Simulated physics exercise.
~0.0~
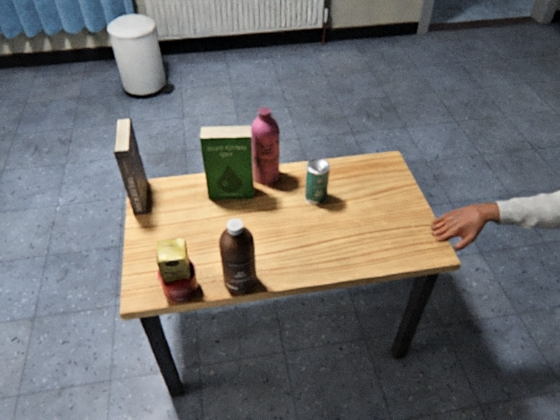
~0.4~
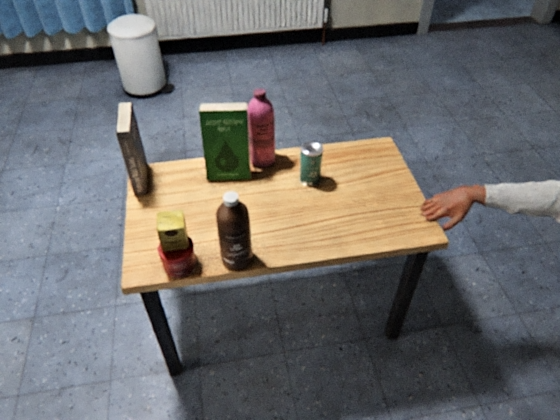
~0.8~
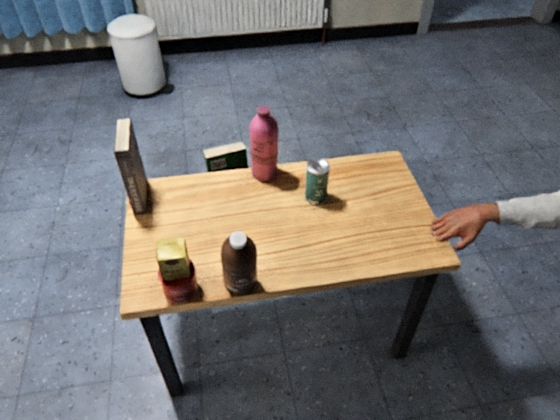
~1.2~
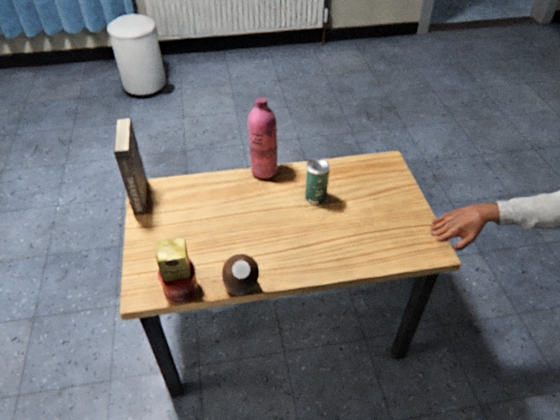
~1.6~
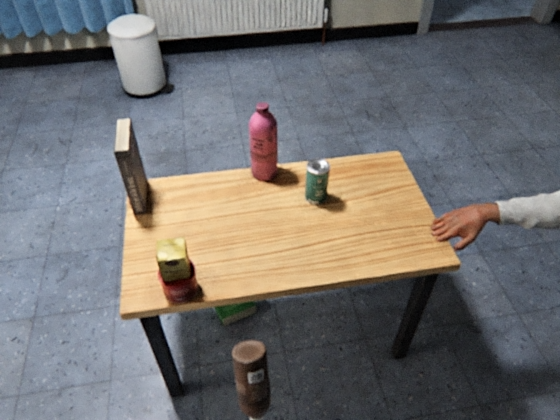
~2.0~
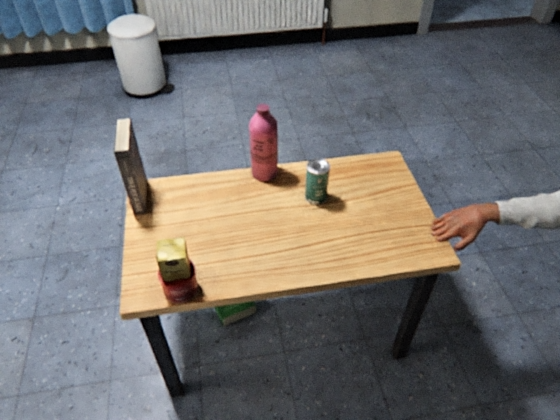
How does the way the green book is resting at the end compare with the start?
At the start the green book stands upright on the table, while at the end it lies on its side on the floor below.
In this clip, a hand rests on the right edge of a wooden table as it shifts slightly away and back; a green book drops off the far edge, then a brown bottle falls off the near side, leaving the book on the floor and the other items standing.
